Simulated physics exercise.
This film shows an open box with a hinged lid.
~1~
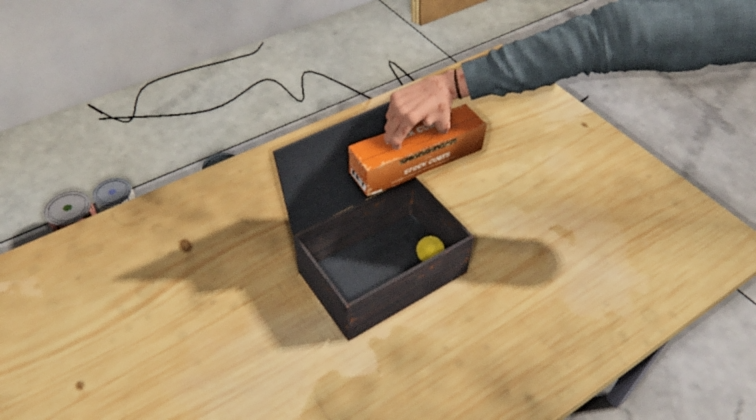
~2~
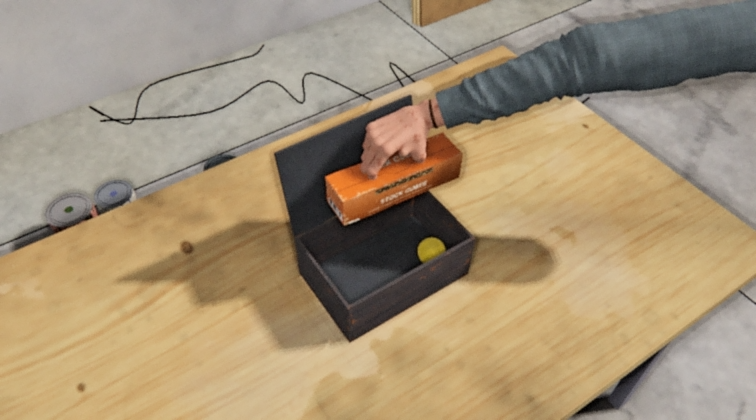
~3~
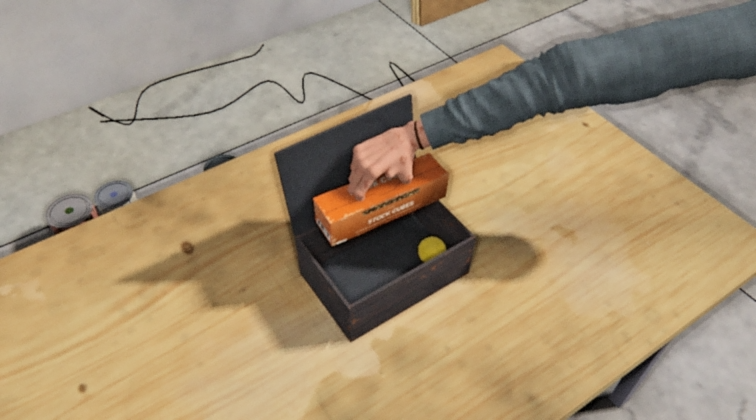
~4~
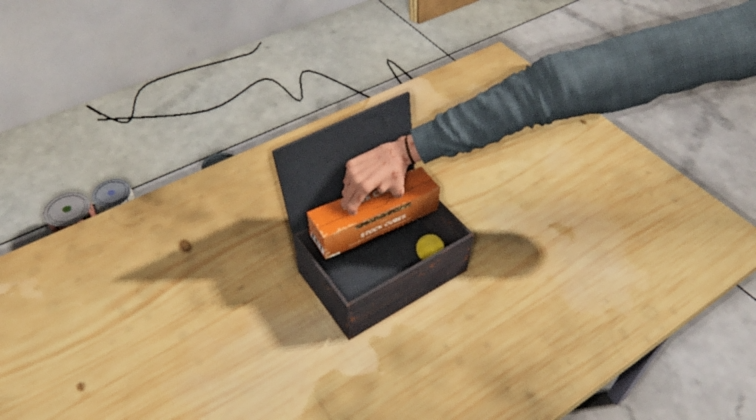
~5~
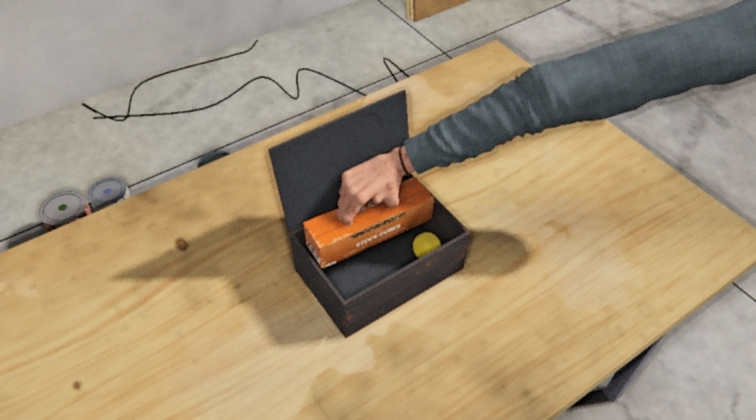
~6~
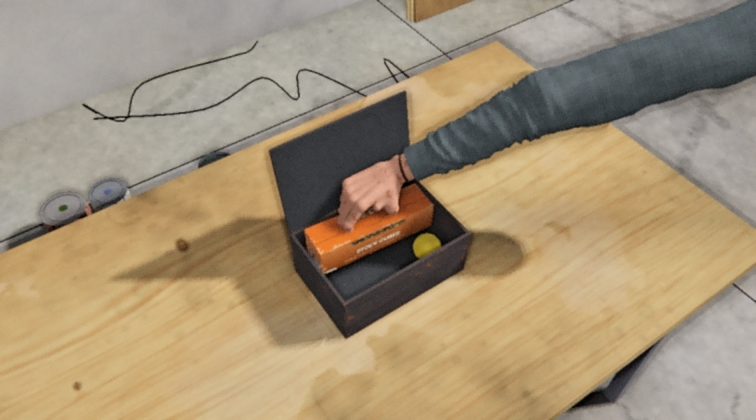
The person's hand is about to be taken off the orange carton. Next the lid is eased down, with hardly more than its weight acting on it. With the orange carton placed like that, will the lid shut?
Yes.
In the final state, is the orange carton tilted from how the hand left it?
Once everything settles, the orange carton keeps its original angle.
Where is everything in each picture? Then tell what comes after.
Coming down; orange carton (418, 148), in the first picture.
Coming down; orange carton (395, 177), in the second picture.
Coming down; orange carton (382, 198), in the third picture.
Coming down; orange carton (375, 211), in the fourth picture.
Coming down; orange carton (370, 221), in the fifth picture.
Put in, still held; orange carton (370, 228), in the sixth picture.
Then, 1.10 s after the last picture, lid starting down; orange carton slid a little near (373, 244).
Then, 1.60 s after the last picture, lid 58° above the rim; orange carton slid a little near (373, 244).
Then, 1.90 s after the last picture, lid 14° above the rim; orange carton slid a little near (373, 244).
At rest, lid shut; moved from the start, orange carton; yellow lemon in place. Seen from the same camera at the end, orange carton near (373, 244).
